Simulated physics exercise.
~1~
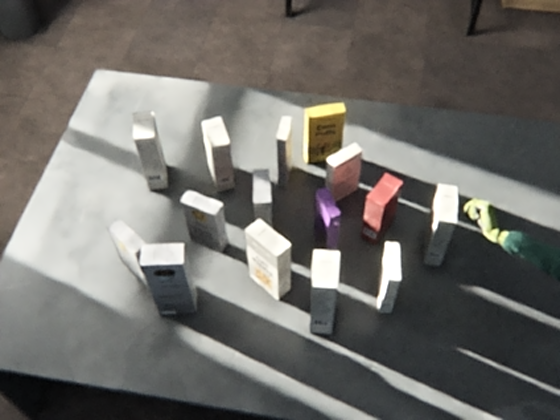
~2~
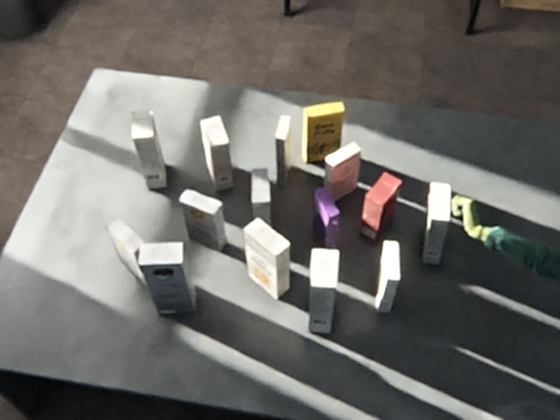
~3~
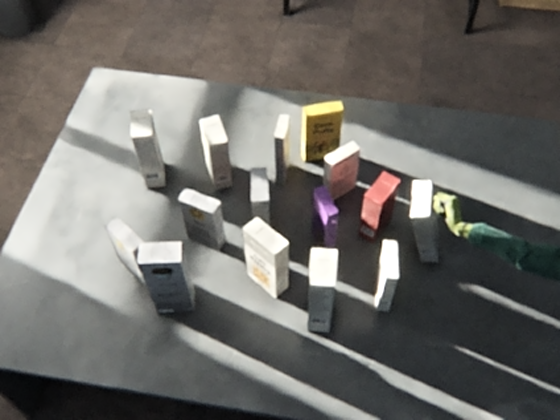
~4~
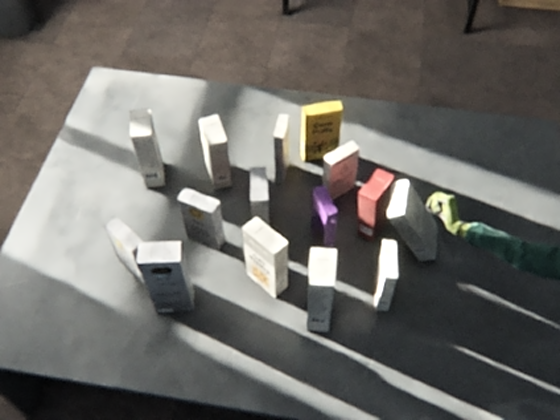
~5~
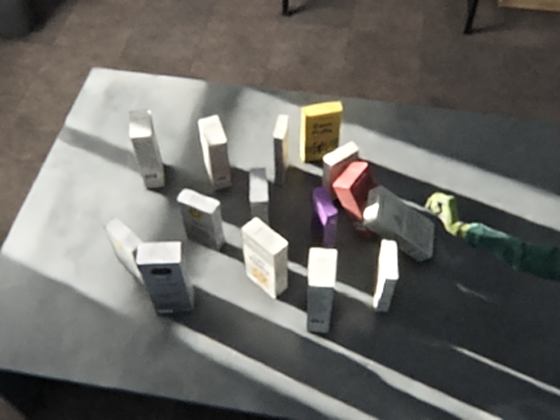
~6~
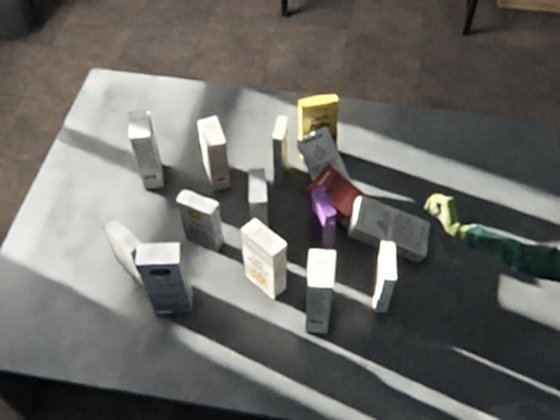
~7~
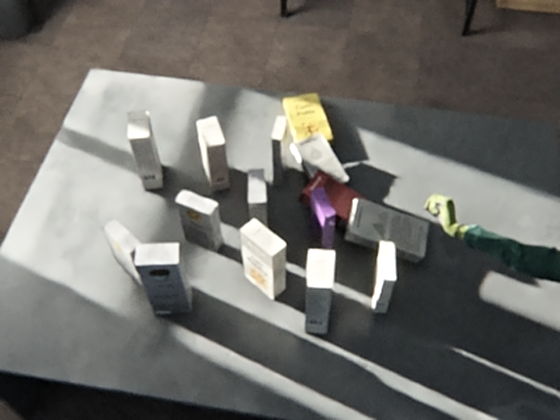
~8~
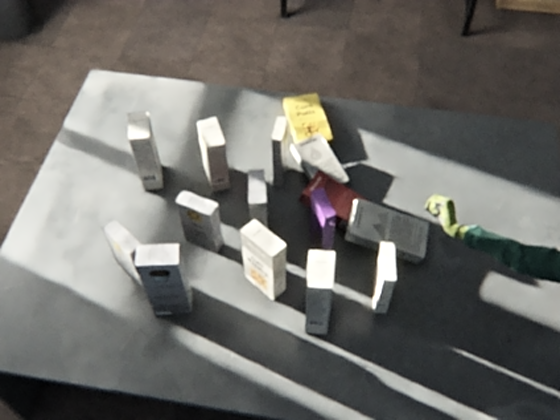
On a dark tabletop streaked with sunlight, many upright boxes stand scattered, most of them pale, with a yellow, a red, a pinkish and a purple one among them. From the right, a green, arm-like shape reaches in and nudges the nearest pale box leftward, then stops. That box leans and topples against the red box, which tips left in turn. The pinkish box behind it goes over next and reaches the yellow box, which falls back toward the far edge. It ends with those four lying down, while the purple box and the rest still stand.
